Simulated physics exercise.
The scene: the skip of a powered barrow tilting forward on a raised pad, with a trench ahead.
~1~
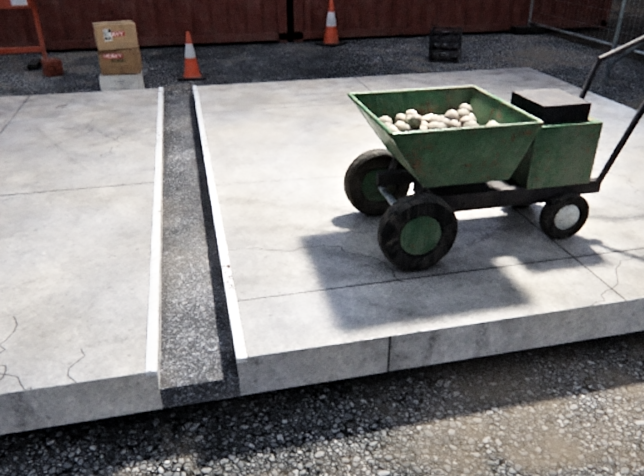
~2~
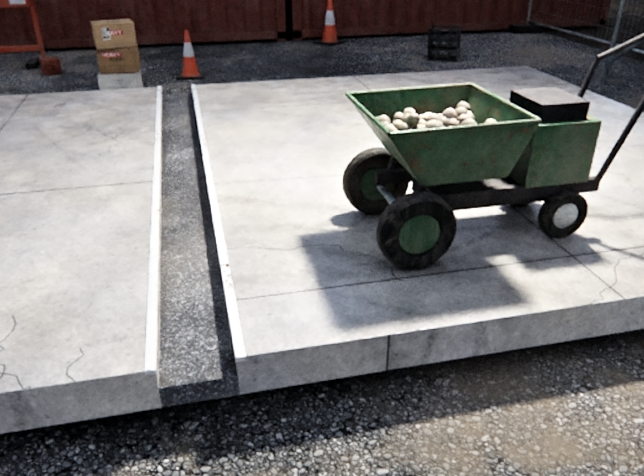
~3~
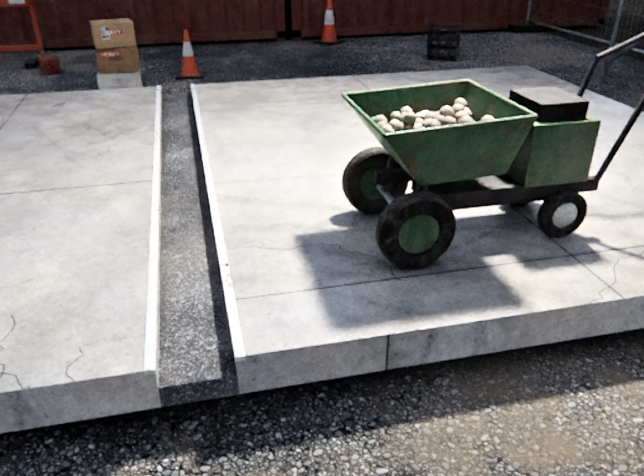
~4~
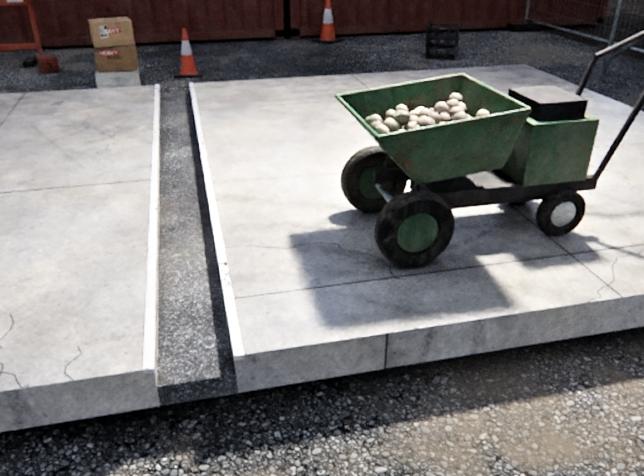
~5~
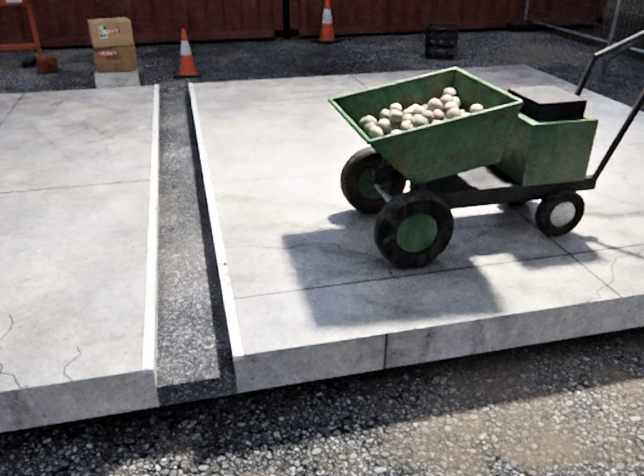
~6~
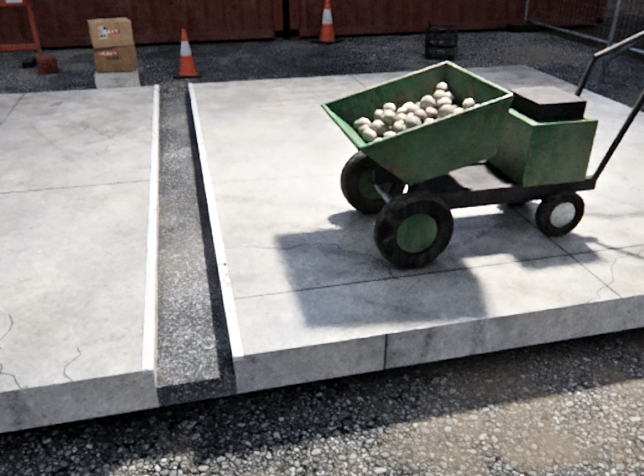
In a gravel yard with traffic cones, a green barrow heaped with pale, rounded stones stands on a raised concrete pad, right of a narrow trench. Its skip starts level, then tilts gradually forward to the left, its back end rising while the wheels stay in place and the stones remain inside.
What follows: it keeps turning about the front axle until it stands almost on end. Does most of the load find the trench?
The trench ends with less than half of it.
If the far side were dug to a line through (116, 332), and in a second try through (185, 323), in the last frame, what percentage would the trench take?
Near 20 % and 20 %.
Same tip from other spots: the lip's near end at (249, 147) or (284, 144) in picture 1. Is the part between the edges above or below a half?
In turn: Not half; most of it.
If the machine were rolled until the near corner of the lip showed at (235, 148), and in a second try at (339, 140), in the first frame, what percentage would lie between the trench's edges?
About 10 and 60 per cent.
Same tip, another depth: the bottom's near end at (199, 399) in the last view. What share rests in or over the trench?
Near 20 %.
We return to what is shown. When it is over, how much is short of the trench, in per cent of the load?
Some 70 per cent.
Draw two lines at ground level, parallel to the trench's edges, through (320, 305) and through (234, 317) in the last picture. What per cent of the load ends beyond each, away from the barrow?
First some 90, then 30 per cent.
Shortly afterwards, skip tipped steeply; the whole lot in the skip.
Next, skip tipped right over; the bulk in the skip; near a quarter short of the trench.
Some moments later, skip tipped right over; a little in the skip; near two thirds short of the trench; near a quarter in or heaped over the trench.
In the end, skip tipped right over; a little in the skip; near two thirds short of the trench; near a quarter in or heaped over the trench; none at all beyond it.
